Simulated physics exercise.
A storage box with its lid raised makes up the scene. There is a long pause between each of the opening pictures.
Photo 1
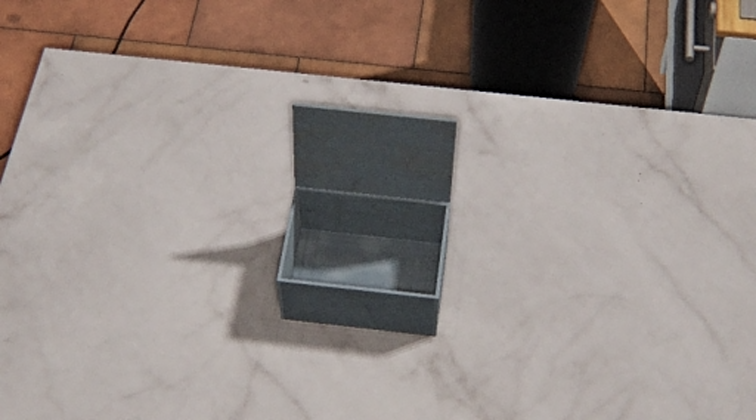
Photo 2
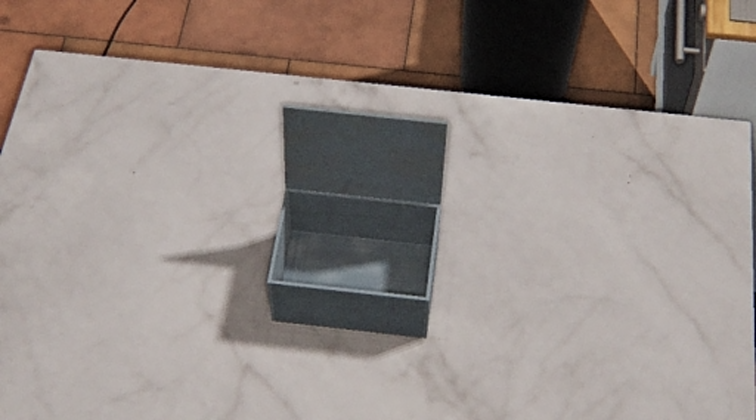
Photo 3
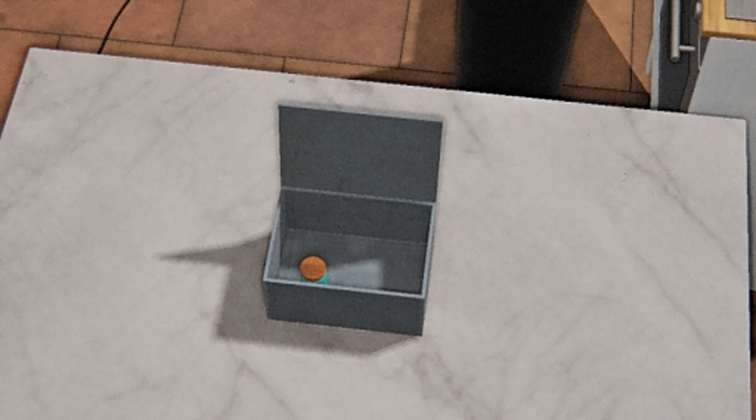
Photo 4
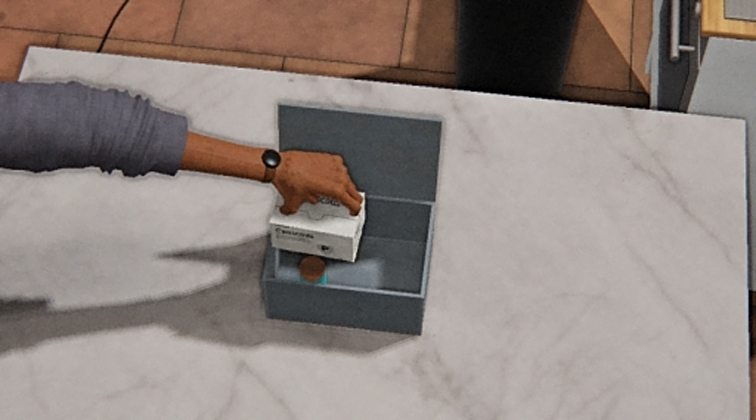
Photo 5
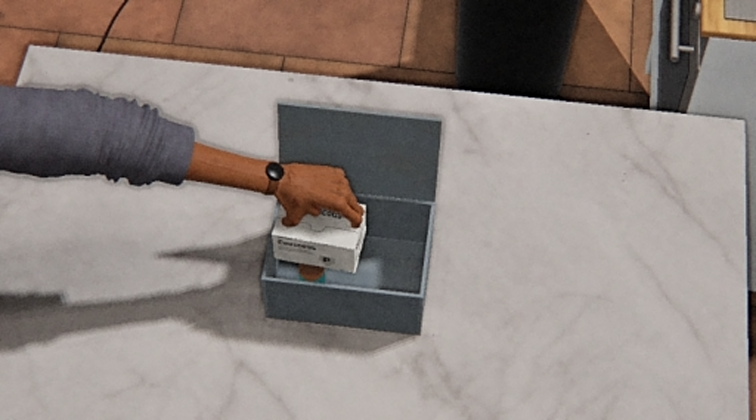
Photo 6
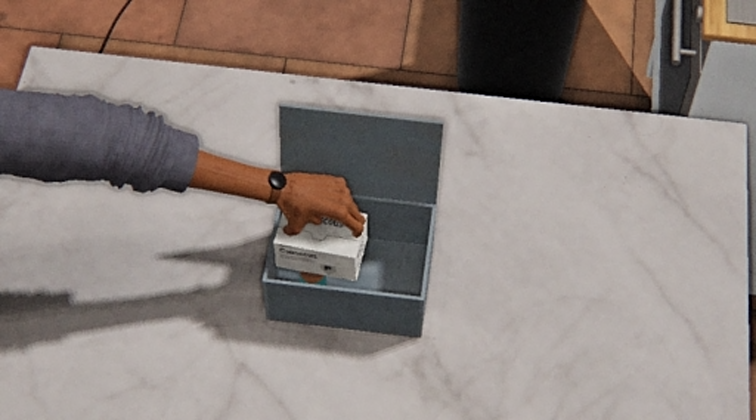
A hand lowers a white carton into an open grey box holding a small orange object.
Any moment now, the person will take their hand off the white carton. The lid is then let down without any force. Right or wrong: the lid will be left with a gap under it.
Wrong, it closes.
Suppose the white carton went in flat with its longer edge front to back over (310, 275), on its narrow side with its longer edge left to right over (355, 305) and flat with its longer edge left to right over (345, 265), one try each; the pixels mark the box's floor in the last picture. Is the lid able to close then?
Lid, try 1: Propped open; try 2: Propped open; try 3: Fully down.
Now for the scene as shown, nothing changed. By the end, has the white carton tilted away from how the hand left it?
Simply put, it gets tilted.
Then, 0.50 s on from there, white carton on its side near (334, 250).
Then, 1.60 s on from there, lid 57° above the rim; white carton on its side near (332, 253).
Then, 1.90 s on from there, lid 15° above the rim; white carton on its side near (332, 253).
In the end, lid shut; toppled in the box, white carton; turquoise shaker unmoved. At the end, from the last picture's camera, white carton near (332, 253).
